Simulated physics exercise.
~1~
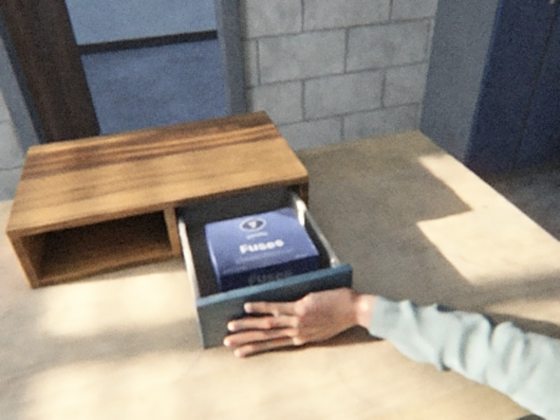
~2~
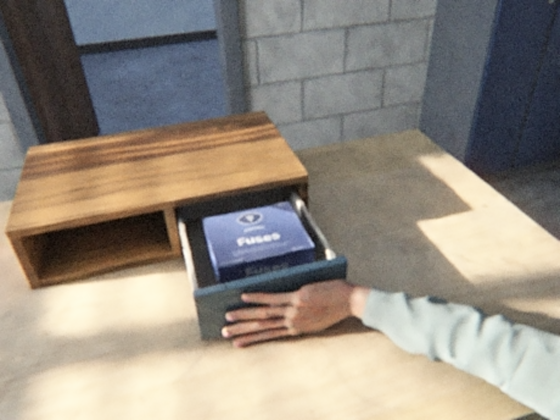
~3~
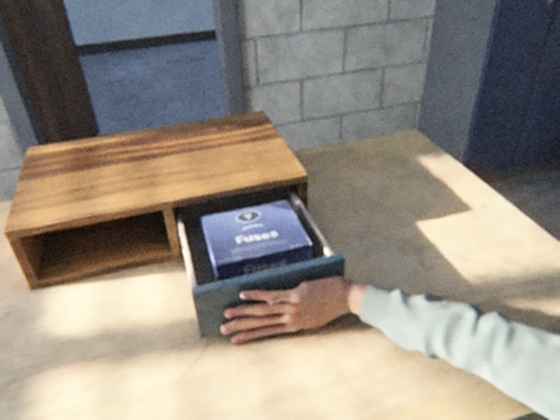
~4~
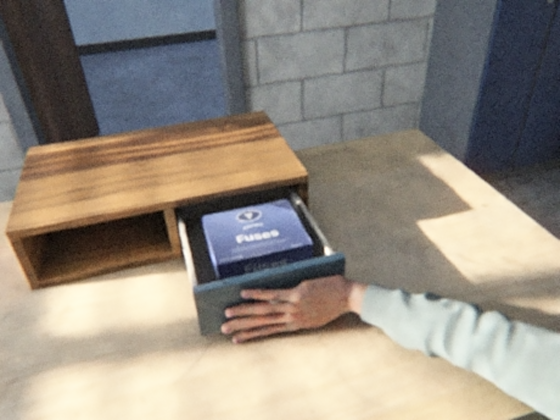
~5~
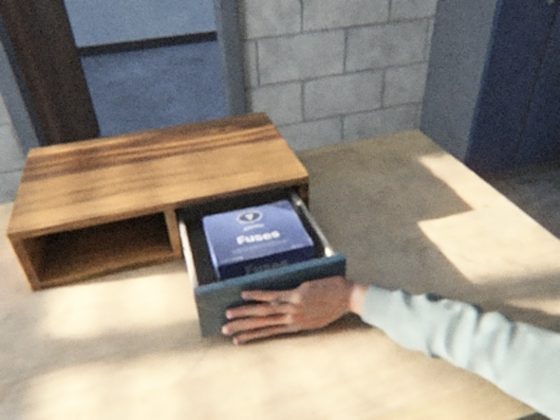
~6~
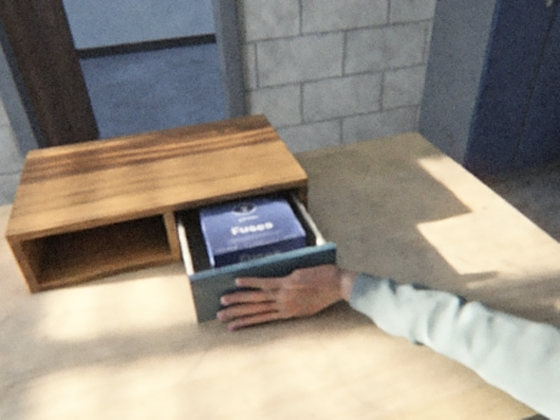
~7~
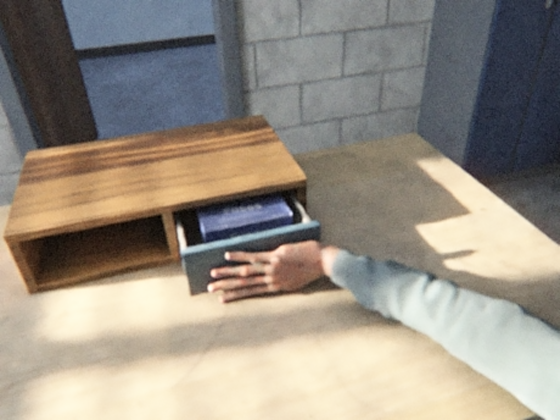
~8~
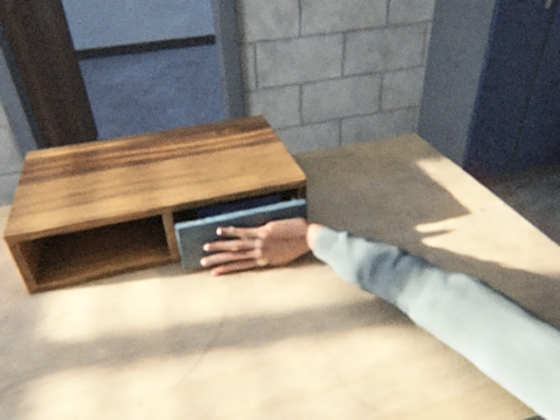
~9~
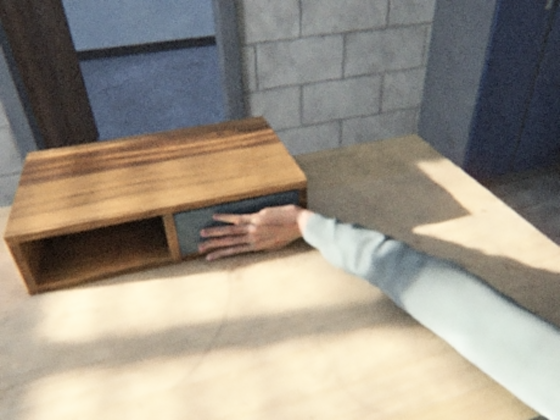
A hand slowly pushes a drawer holding a blue box fully into a wooden chest.
